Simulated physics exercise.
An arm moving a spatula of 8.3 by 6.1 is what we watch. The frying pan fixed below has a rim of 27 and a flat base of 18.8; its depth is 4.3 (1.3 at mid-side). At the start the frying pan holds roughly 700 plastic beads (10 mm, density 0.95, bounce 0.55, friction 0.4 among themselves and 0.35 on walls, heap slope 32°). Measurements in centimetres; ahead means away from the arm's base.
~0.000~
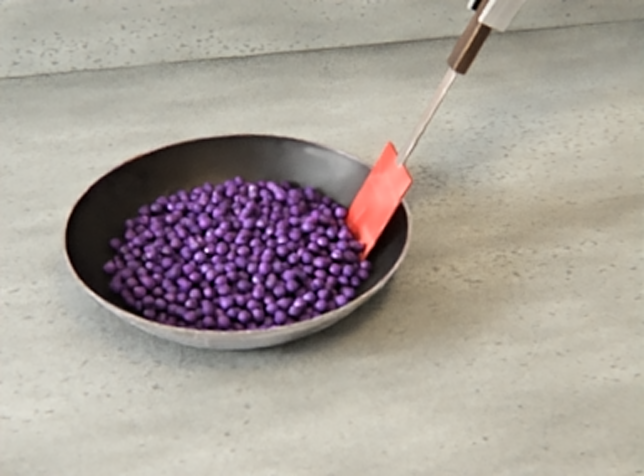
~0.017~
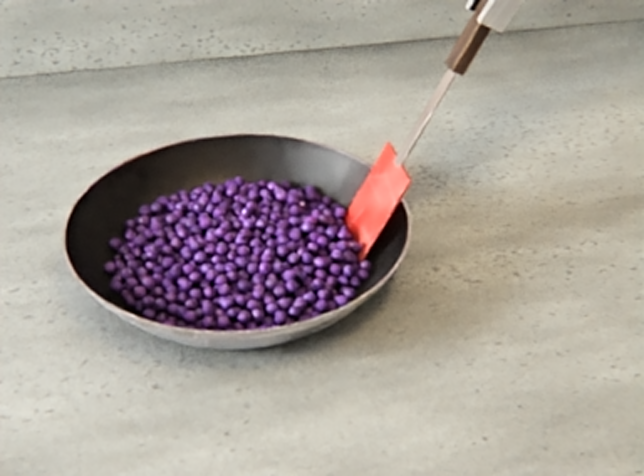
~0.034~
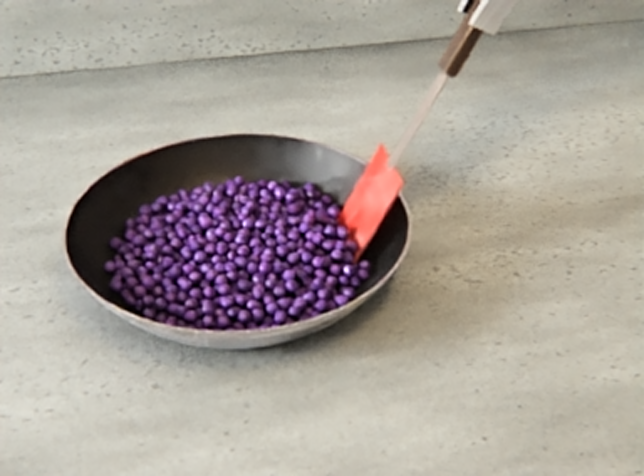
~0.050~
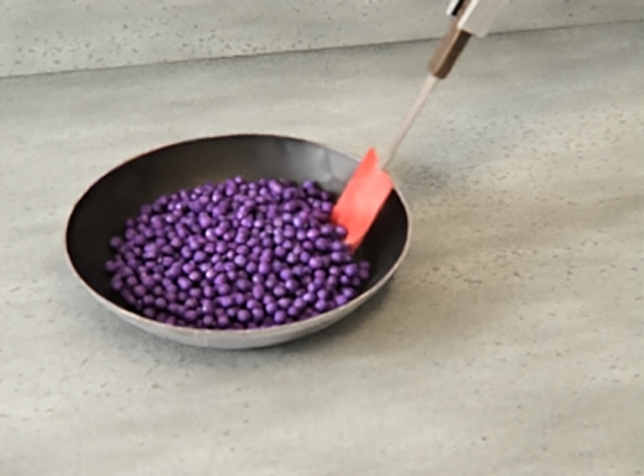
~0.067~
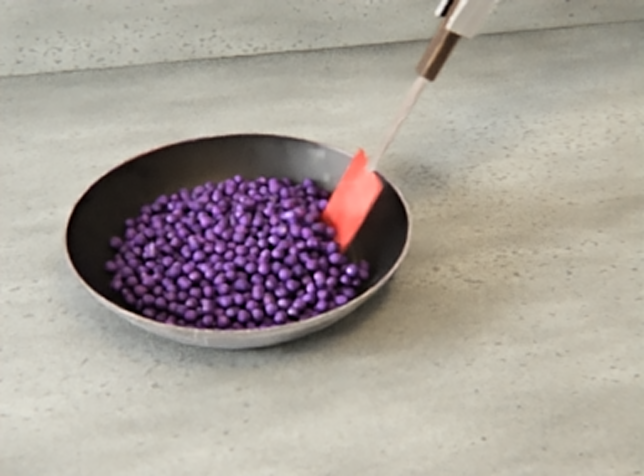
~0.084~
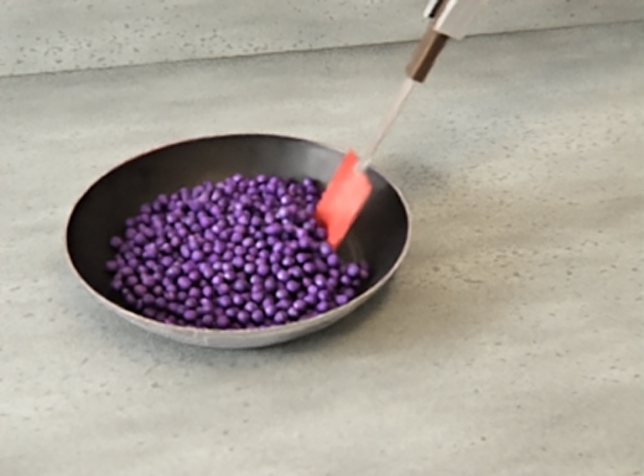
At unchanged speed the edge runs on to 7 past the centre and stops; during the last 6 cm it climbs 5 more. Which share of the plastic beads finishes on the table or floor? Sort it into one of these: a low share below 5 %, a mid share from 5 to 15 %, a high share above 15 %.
A low share, below 5 %.
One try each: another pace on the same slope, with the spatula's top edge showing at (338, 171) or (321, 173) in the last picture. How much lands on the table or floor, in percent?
Estimates: About 5 %, about 10 %.
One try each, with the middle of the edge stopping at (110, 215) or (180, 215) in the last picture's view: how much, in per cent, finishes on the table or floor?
Estimates, in order: 5 % and 0 %.
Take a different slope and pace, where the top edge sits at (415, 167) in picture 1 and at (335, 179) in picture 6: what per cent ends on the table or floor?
Off the vessel, on the table or floor: Some 10 percent.
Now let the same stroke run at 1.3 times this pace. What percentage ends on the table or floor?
Estimate: Approx. 0 %.
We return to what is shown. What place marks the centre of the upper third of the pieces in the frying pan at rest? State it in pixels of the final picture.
It is centred near (150, 252).
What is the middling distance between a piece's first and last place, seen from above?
Somewhere about 2 centimetres, I'd say.
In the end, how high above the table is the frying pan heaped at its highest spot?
Close to 4.5 centimetres high.
After 0.17 s, sloping 63°, highest piece 5 above the table; 699 in the frying pan.
After 0.27 s, sloping 63°, highest piece 5 above the table; 699 in the frying pan.
After 0.51 s, sloping 63°, highest piece 4 above the table; 699 in the frying pan.
After 1.56 s, sloping 63°, highest piece 4 above the table; 699 in the frying pan.
At rest, 699 in the frying pan. That is 0 % on the table or floor.
